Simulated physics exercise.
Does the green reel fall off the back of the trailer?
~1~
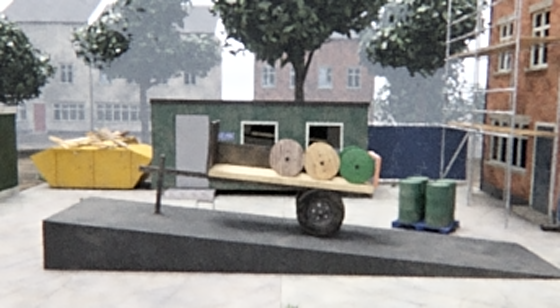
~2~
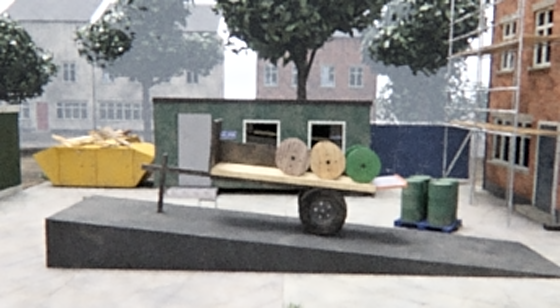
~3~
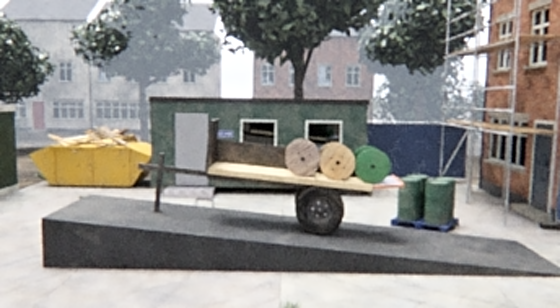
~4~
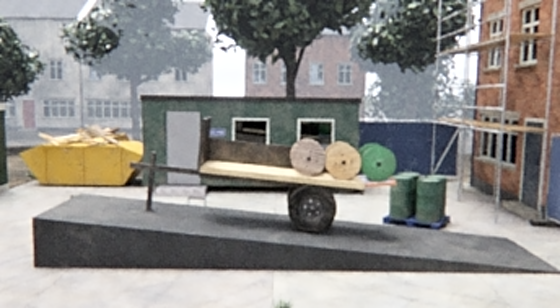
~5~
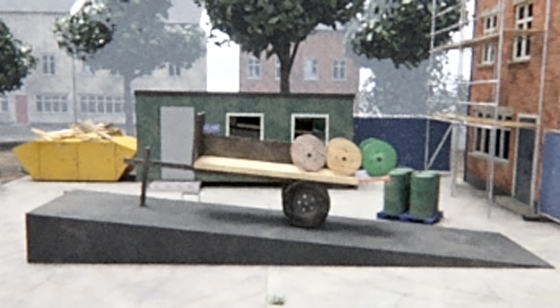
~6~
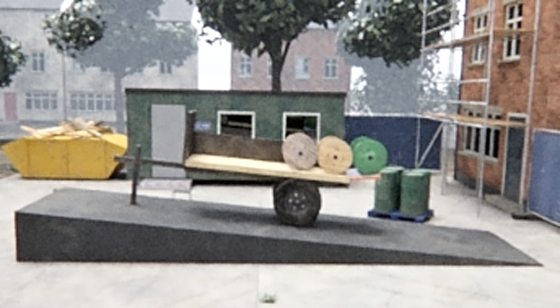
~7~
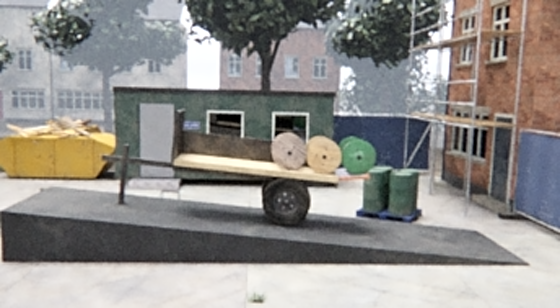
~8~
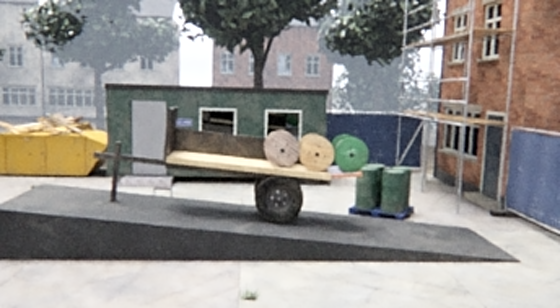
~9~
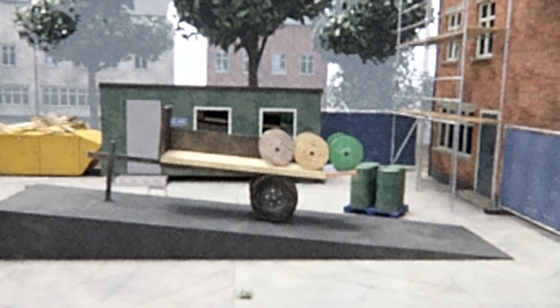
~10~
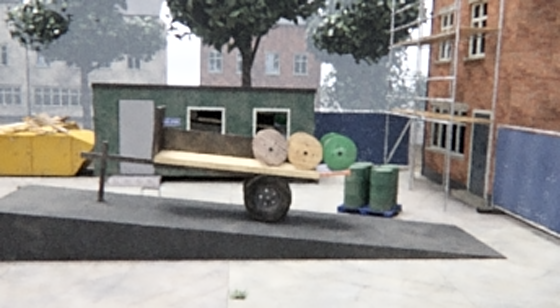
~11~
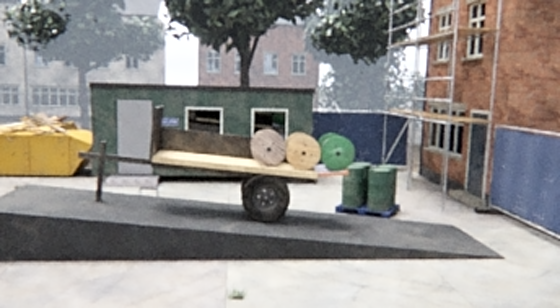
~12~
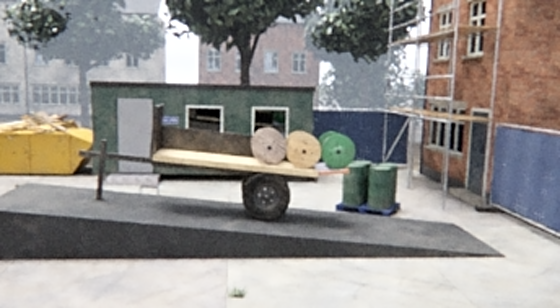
No, the green reel rolls a short way onto the lowered tailgate and stays there.
